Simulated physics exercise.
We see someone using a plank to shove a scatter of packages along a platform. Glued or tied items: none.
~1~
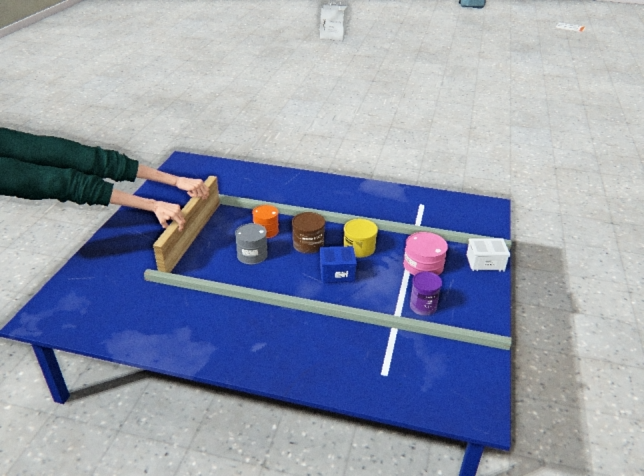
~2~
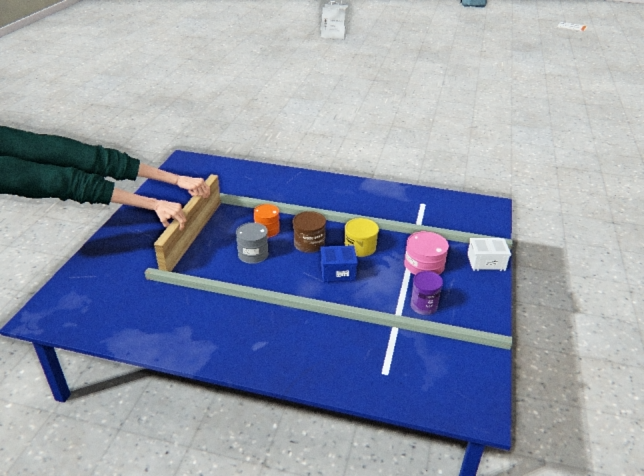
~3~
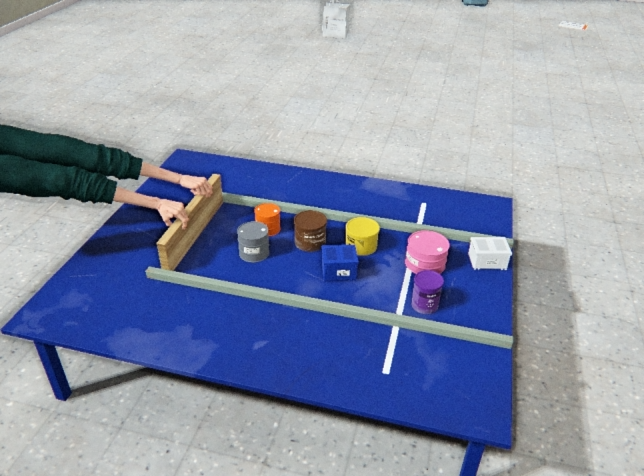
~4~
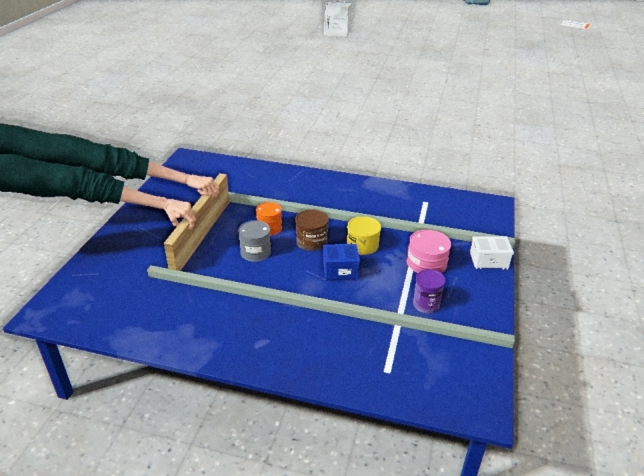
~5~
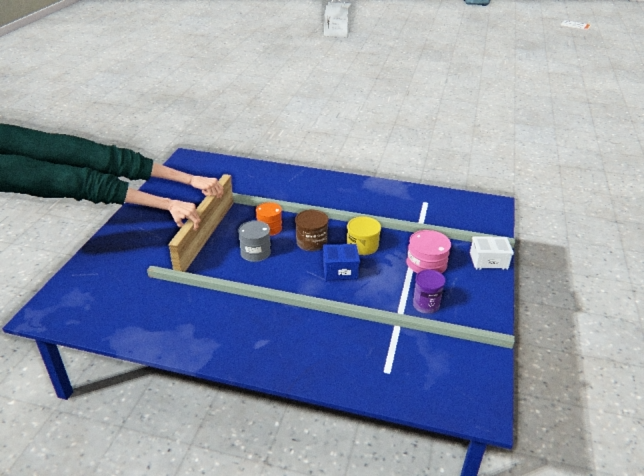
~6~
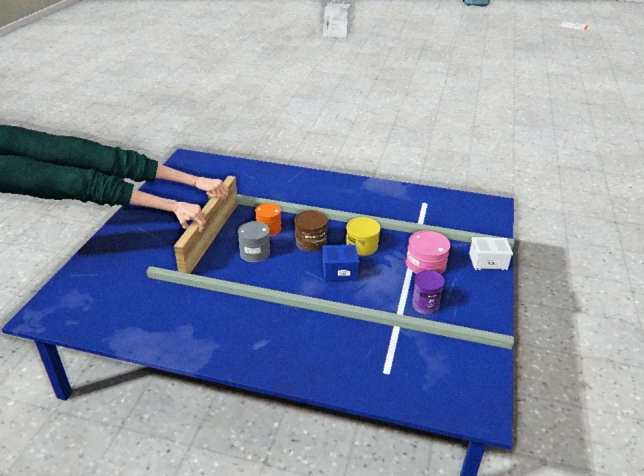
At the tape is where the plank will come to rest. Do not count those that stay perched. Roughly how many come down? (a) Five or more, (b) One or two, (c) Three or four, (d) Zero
(d) Zero.
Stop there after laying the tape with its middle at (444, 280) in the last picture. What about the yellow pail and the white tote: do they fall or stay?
Outcome - yellow pail: It stays where it is; white tote: It does not stay.
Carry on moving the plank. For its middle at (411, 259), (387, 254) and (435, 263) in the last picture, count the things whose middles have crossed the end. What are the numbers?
0, 0 and 1.
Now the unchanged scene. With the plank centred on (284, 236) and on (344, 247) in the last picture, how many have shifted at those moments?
So far 3, and 5 at the second.
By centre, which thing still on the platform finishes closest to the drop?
The white tote.
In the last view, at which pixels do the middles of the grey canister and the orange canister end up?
Final positions: Near (423, 280); near (426, 253).
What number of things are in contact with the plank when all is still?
It ends up touching 3.
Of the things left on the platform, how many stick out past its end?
Counting them gives 1.
Early on, none off yet; white tote at rest near (490, 254); purple pail at rest near (428, 292); pink canister at rest near (428, 253).
A while later, none off yet; white tote at rest near (490, 254); purple pail travelled a little near (439, 297); pink canister travelled a little near (443, 254).
Finally, the number that fall off is zero.
